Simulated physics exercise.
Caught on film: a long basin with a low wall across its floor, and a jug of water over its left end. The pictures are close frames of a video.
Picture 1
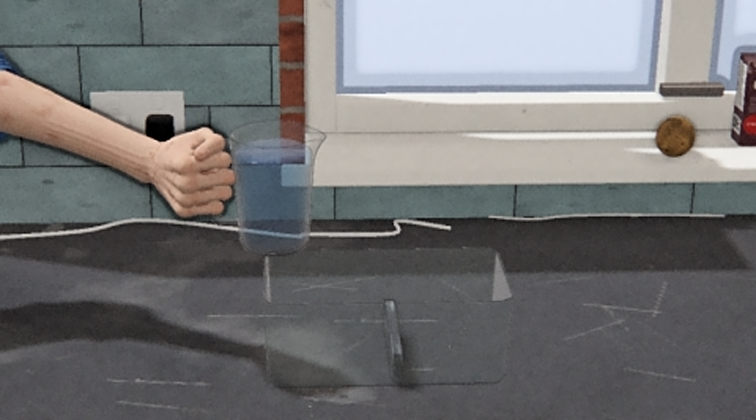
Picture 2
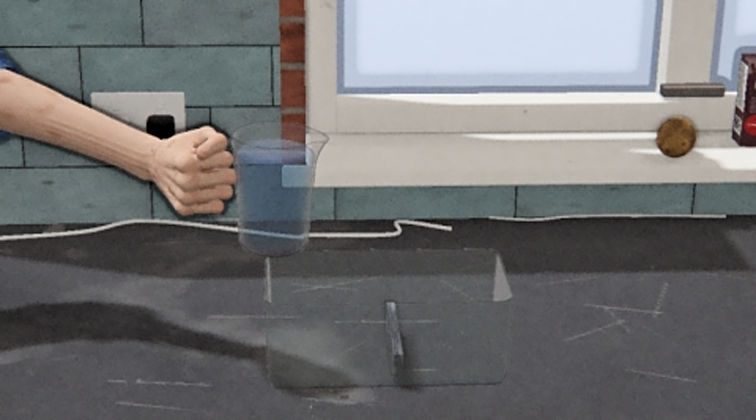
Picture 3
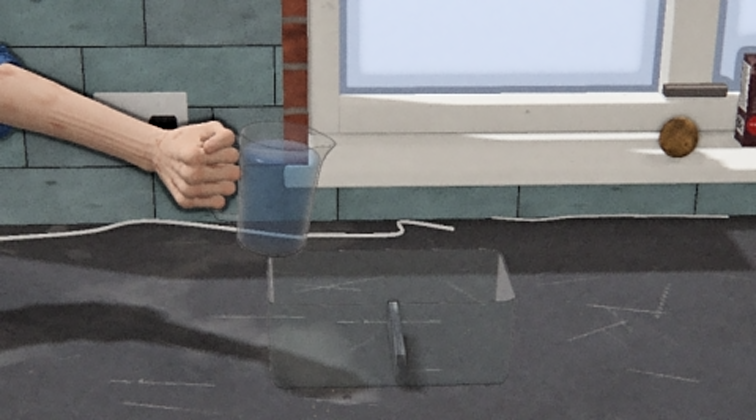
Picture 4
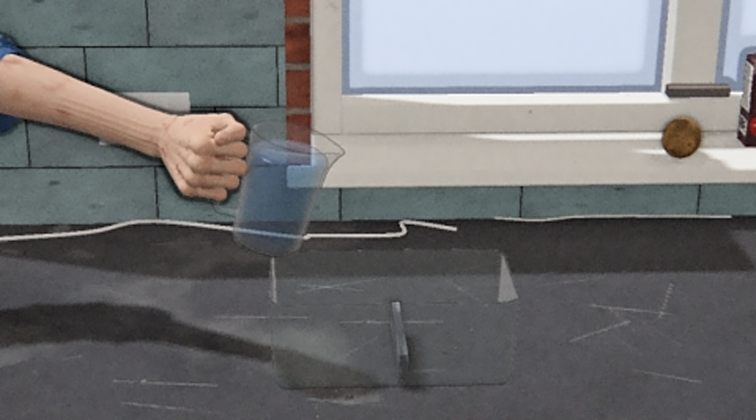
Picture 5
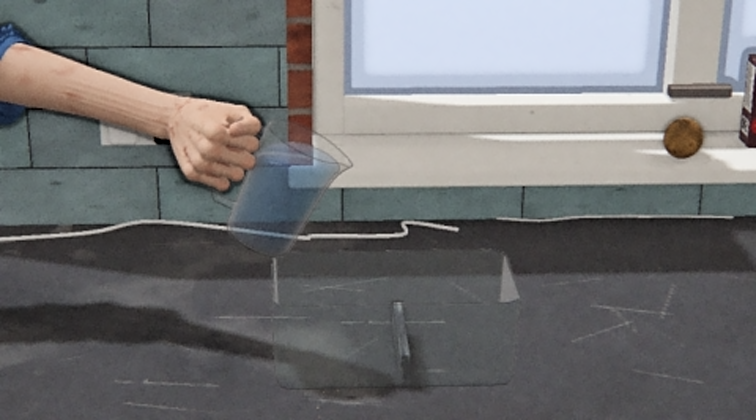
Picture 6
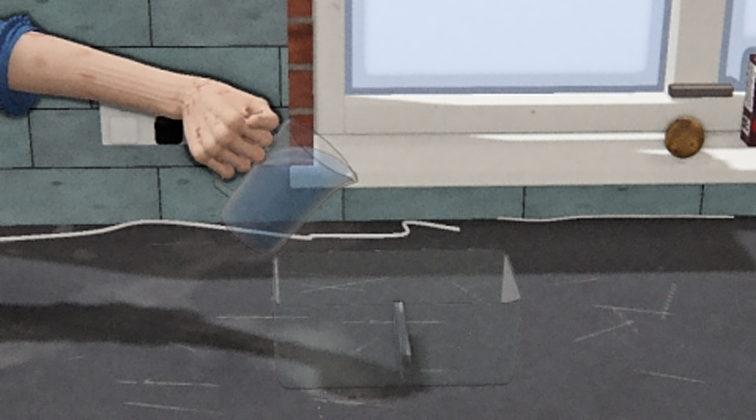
A hand tilts a clear jug of blue water rightward above a clear, walled basin.
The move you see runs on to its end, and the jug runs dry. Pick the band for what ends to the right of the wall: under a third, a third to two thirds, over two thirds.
It comes to not even a third.
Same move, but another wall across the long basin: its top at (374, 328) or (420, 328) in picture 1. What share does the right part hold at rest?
The first gives 35 %, the second 10 %.
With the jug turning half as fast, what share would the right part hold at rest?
It comes to 30 per cent or so.
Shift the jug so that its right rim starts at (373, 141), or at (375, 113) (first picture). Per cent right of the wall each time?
In turn 75 and 85 in a hundred.
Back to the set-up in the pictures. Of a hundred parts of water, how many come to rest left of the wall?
Close to 75 per cent.
A moment on, the jug is tipped right over and 50 per cent is still to pour, 18 is left of the wall and 14 right of it.
Next, the jug is tipped right over and 6 per cent is still to pour, 70 is left of the wall and 15 right of it.
Then the jug is tipped right over and 0 per cent is still to pour, 75 is left of the wall and 18 right of it.
Later the jug is tipped right over and 0 per cent is still to pour, 75 is left of the wall and 19 right of it.
In the end 75 per cent lies left of the wall, 20 right of it and 5 outside.
